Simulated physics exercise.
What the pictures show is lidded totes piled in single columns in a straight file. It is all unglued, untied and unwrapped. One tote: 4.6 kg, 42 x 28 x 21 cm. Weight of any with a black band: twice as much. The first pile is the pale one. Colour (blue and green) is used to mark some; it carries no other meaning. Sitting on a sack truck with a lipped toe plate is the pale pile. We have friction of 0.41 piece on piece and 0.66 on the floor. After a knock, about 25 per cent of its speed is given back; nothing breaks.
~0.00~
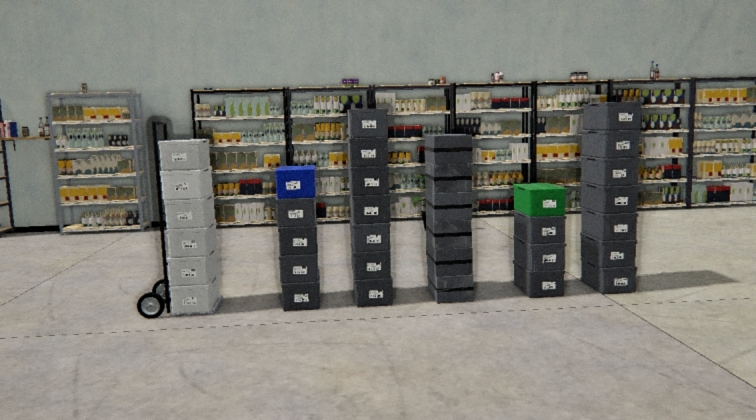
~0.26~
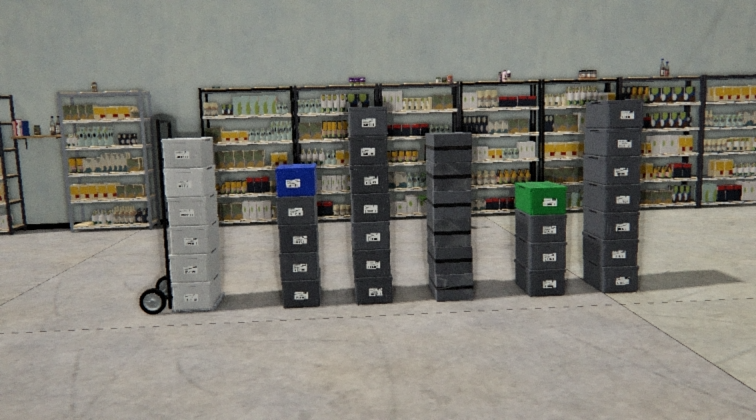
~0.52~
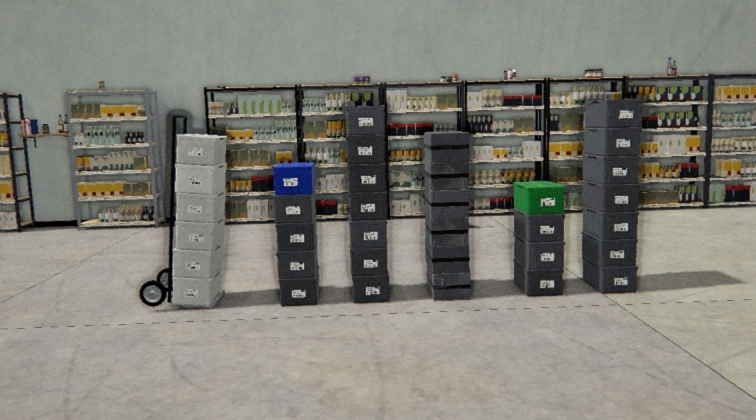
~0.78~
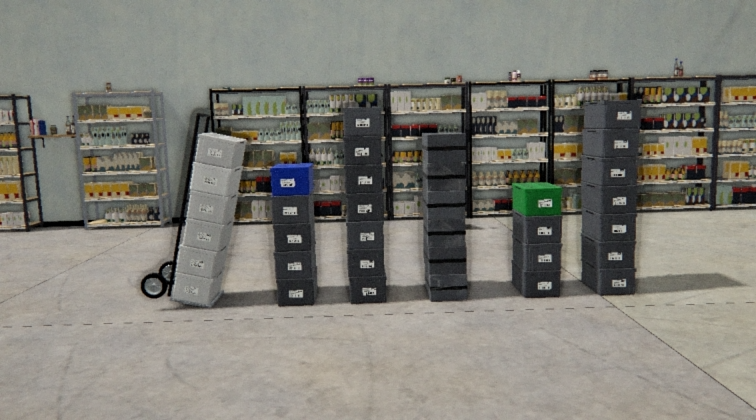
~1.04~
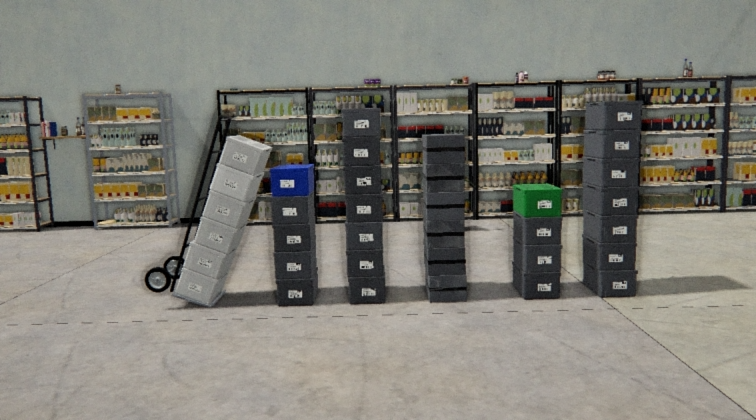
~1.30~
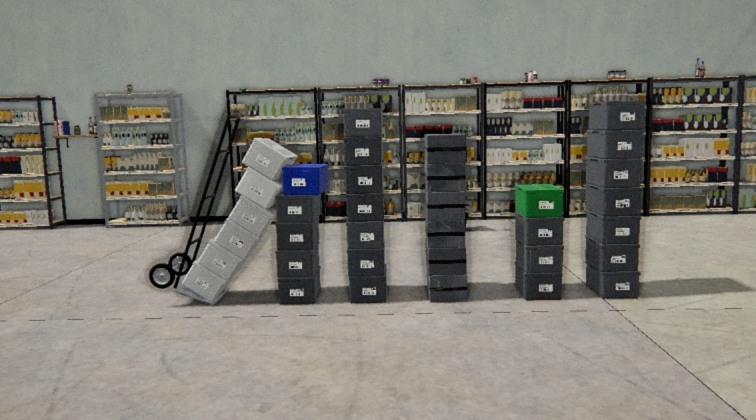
In a warehouse lined with stocked shelves, six columns of lidded totes stand in a row; the pale column on a hand truck at left tilts rightward with the truck, its upper totes leaning against the blue-topped column and nudging the blue tote.
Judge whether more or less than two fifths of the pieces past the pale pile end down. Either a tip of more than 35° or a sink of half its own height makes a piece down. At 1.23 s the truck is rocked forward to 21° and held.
More.
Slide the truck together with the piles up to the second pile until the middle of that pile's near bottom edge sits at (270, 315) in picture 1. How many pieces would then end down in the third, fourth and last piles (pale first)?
Pile by pile, third 7, fourth 6, last 7.
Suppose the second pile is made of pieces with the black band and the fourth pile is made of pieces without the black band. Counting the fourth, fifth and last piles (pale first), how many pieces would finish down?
Fourth 0, fifth 0, last 0.
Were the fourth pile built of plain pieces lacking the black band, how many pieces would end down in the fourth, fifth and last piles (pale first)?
Fourth: 6; fifth: 4; last: 7.
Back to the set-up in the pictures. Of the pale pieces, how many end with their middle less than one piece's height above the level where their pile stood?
Pale pieces: 2.
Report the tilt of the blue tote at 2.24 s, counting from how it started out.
Some 25°.
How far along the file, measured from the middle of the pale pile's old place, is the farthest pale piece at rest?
110 cm.
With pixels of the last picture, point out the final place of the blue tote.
In the last picture it sits at roughly (397, 202).
After 2.24 s, 6 of the pale pile down; none of the 29 other totes down, 12 disturbed; blue tote leaning 23°.
After 3.50 s, 6 of the pale pile down; 17 of the 29 other totes down; green tote leaning 13°; blue tote leaning 10°, 16 cm lower.
After 4.42 s, 6 of the pale pile down; 26 of the 29 other totes down; green tote leaning 42°, 16 cm lower; blue tote leaning 8°, 19 cm lower.
At rest (5.6 s), 6 of the pale pile down; 27 of the 29 other totes down; green tote leaning 53°, 36 cm lower; blue tote leaning 11°, 20 cm lower. That is 93 per cent. As the last picture would show them, middles, green tote near (677, 242), blue tote near (397, 202).
